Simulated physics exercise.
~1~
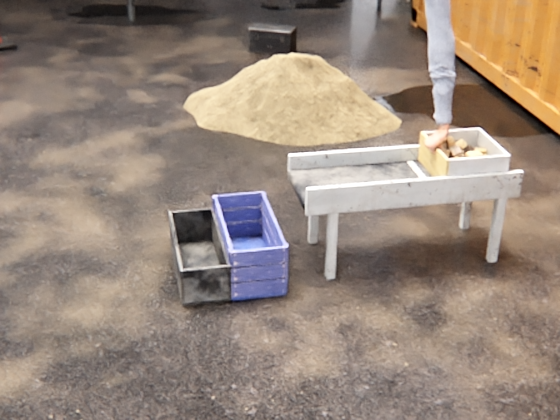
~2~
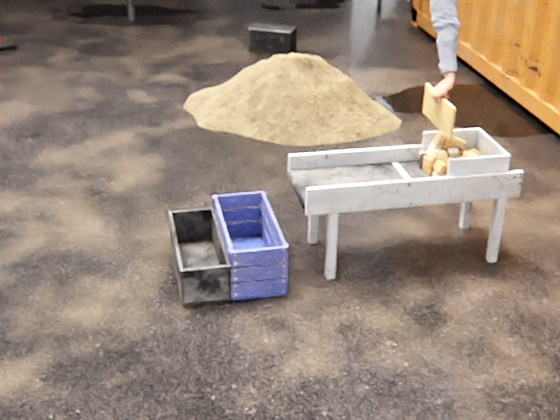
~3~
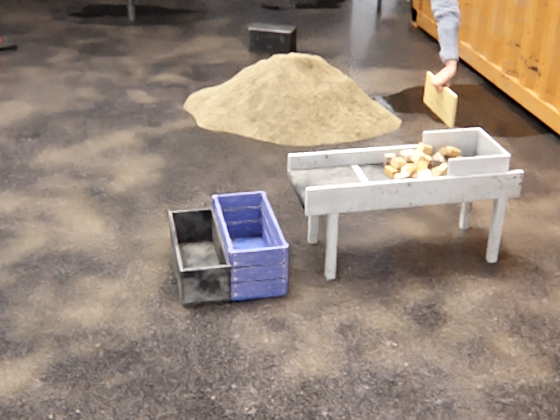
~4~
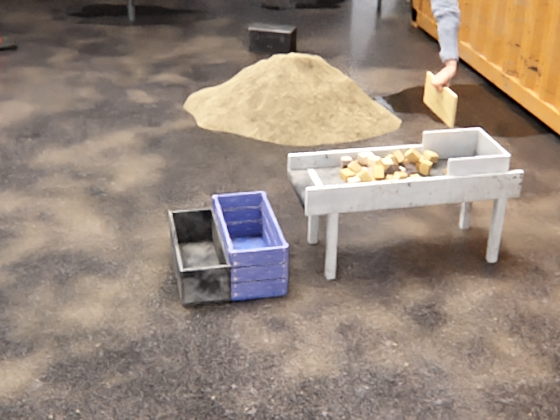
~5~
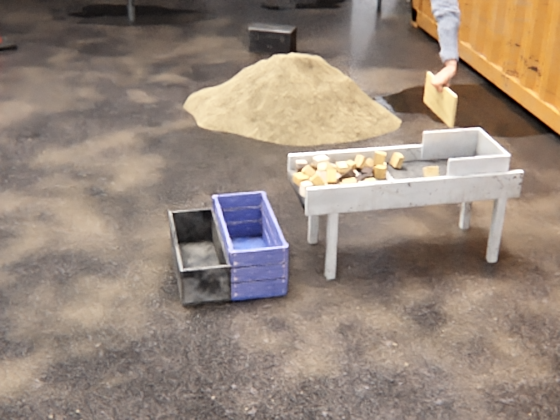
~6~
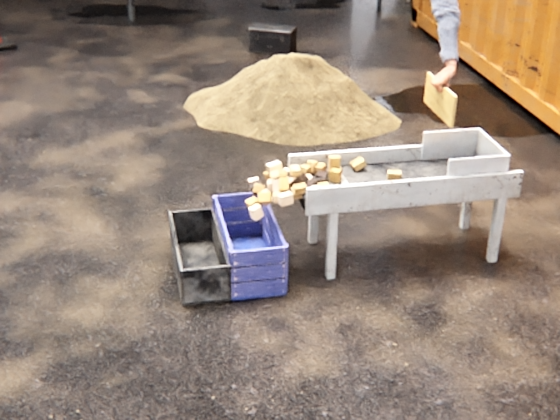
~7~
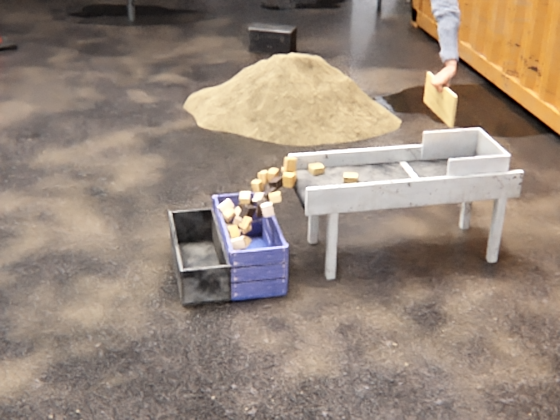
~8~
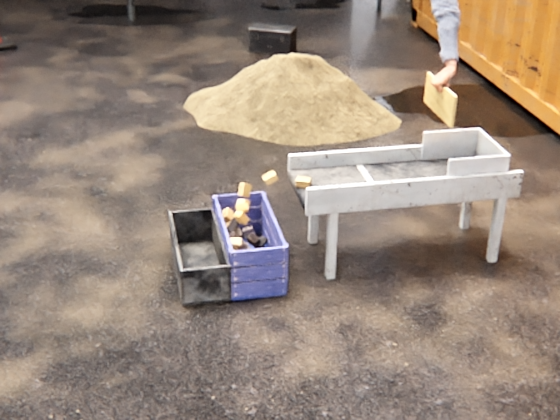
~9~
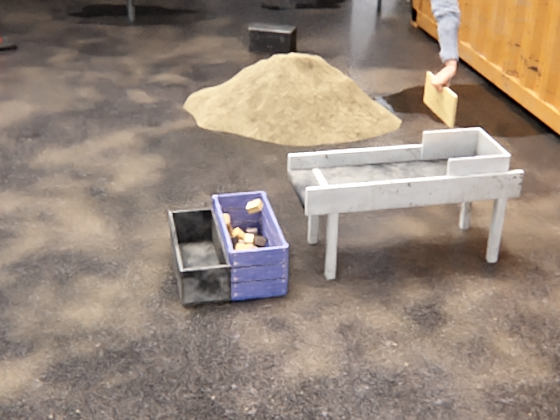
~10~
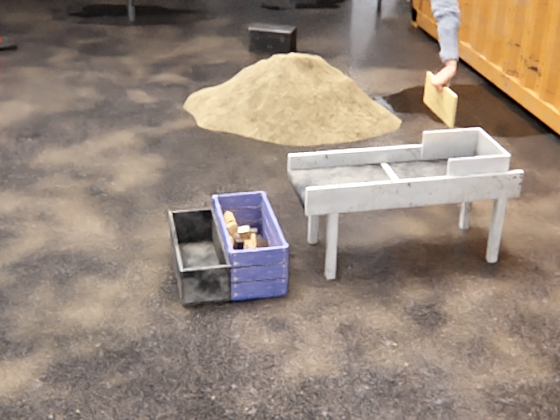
Hand lifting a gate from a white pen, wooden blocks riding a belt left and dropping into a blue tub, black tub staying empty.
